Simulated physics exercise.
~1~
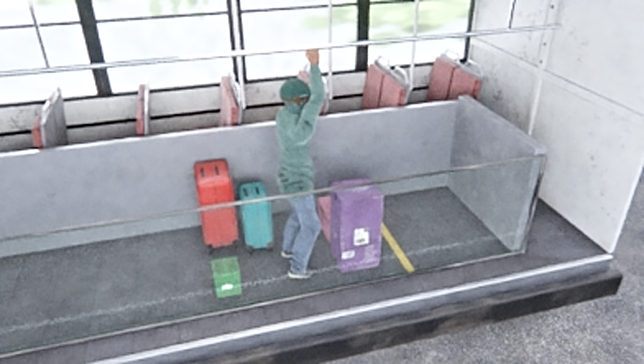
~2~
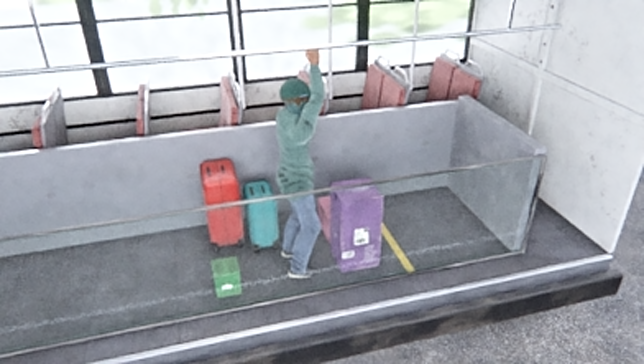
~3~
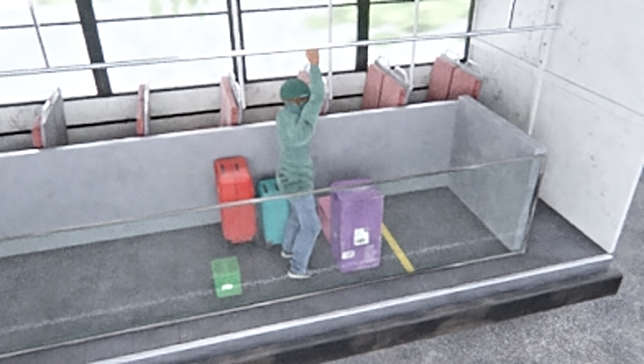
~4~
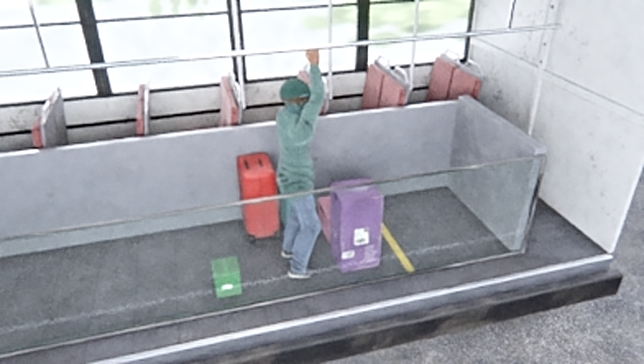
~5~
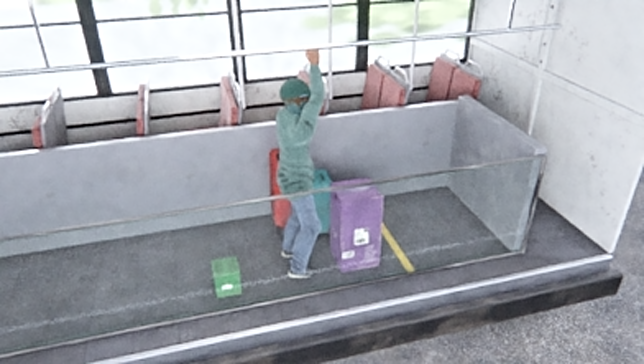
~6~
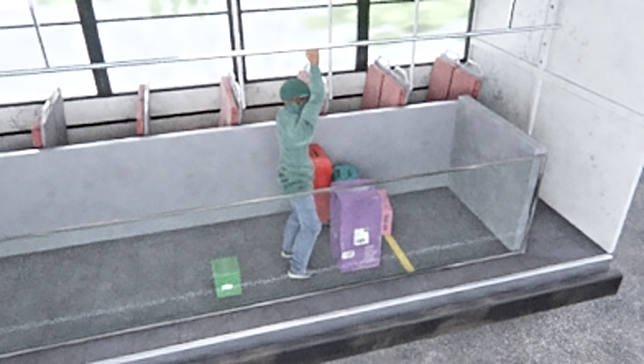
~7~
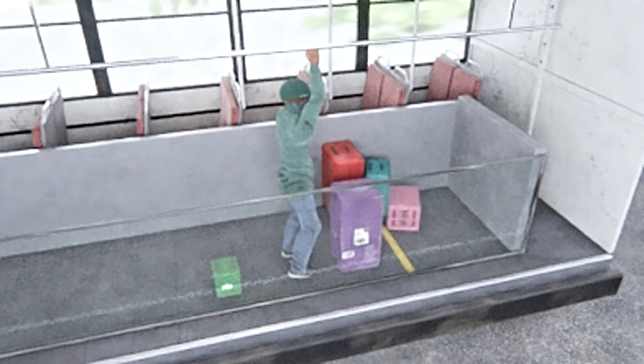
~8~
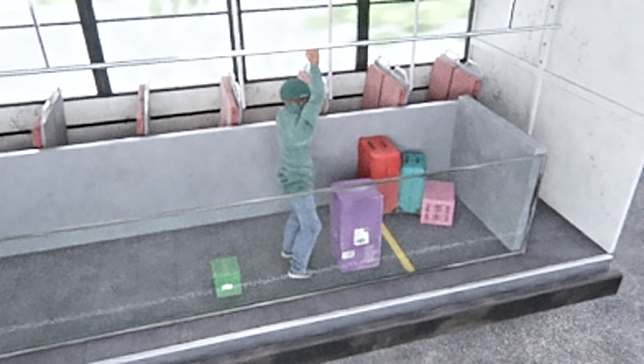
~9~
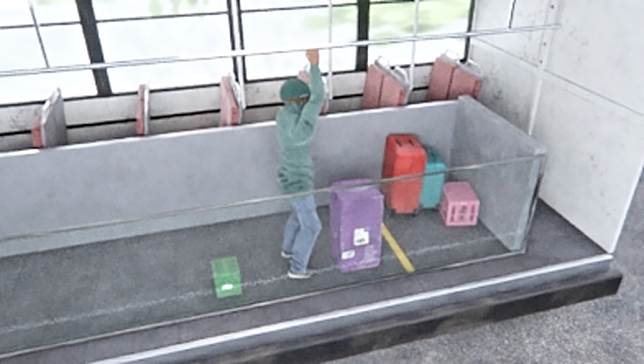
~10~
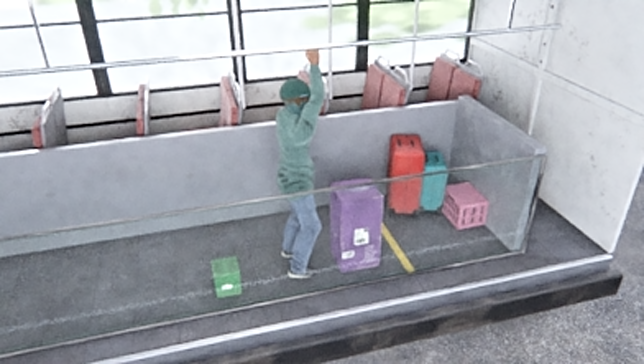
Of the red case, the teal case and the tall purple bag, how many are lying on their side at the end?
None of them are, as the red case, the teal case and the purple bag are all still upright.
Red and teal wheeled cases rolling right behind a standing person and over a yellow line, stopping upright beside a pink crate.
